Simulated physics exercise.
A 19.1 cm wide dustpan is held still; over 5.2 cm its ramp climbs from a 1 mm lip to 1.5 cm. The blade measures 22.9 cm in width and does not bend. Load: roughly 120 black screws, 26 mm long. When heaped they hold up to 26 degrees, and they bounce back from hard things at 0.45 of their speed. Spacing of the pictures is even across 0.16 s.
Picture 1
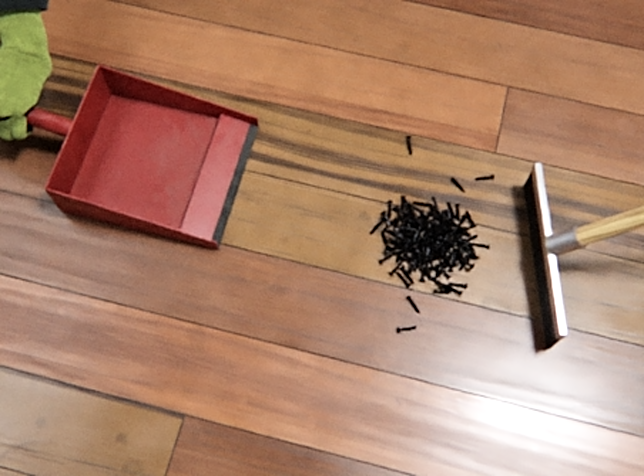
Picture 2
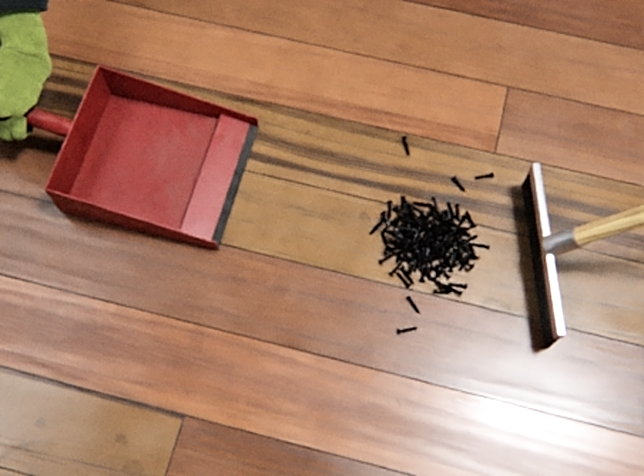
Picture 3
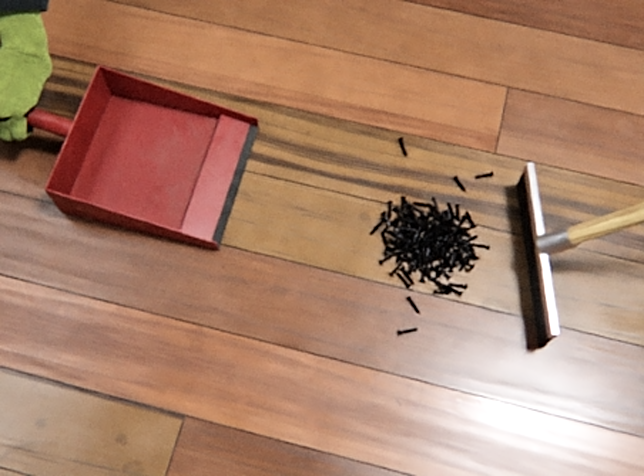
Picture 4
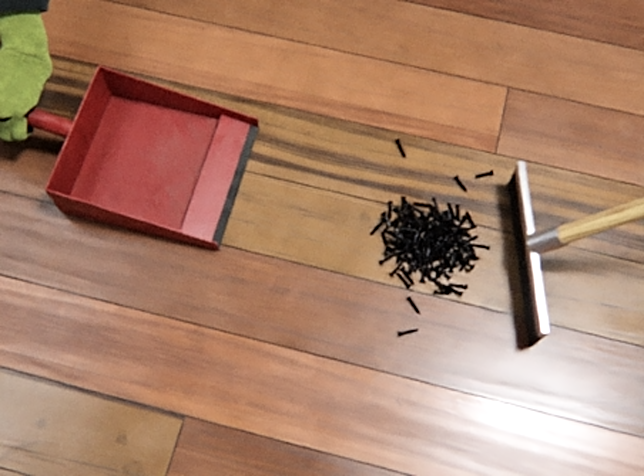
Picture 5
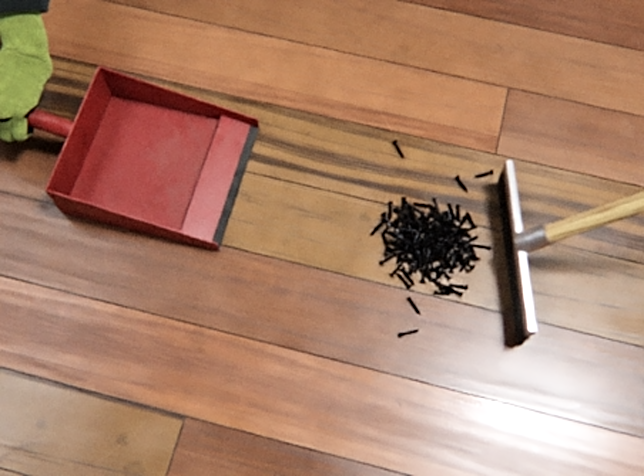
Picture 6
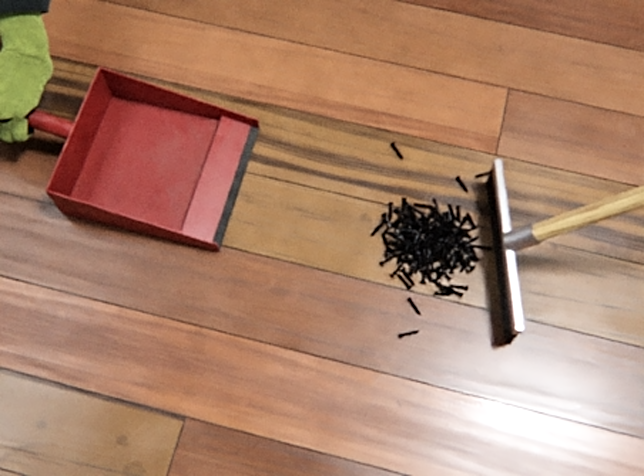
Wooden-handled blade sliding slowly left across a wood floor to a heap of black screws, a gloved hand holding a red dustpan still.
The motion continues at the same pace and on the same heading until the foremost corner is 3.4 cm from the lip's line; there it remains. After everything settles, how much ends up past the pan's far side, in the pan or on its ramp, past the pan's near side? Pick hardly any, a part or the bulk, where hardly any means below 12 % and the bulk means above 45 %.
Far side: Hardly any; pan: Hardly any; near side: A part.
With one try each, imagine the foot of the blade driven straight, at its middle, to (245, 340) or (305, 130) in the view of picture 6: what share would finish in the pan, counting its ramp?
Roughly 0 % and 0 %.
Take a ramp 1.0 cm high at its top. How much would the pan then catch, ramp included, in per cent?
Close to 5 per cent then.
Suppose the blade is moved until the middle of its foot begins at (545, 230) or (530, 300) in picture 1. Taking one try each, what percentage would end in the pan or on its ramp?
Close to 5 in a hundred, then close to 10 in a hundred.
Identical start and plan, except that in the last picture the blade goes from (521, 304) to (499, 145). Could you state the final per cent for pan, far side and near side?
The pan gets 0, the far side 5 and the near side 0.
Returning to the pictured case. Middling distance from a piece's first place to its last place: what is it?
It comes to some 24 cm.
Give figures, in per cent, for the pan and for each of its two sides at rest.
Far: 0; pan: 5; near: 20 (percent).
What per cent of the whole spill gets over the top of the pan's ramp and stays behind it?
Around 0 in a hundred.
Then, 0.30 s after the last picture, middle of the blade 22 cm from the lip; 0 % over the lip, far side 0 %, near side 5 %.
Then, 0.50 s after the last picture, middle of the blade 12 cm from the lip; 0 % over the lip, far side 0 %, near side 15 %.
Then, 0.82 s after the last picture, middle of the blade 7 cm from the lip; 5 % over the lip, far side 0 %, near side 20 %.
In the end, far side 0 %, pan 5 %, near side 20 %, in front of the lip or behind the blade 75 %.
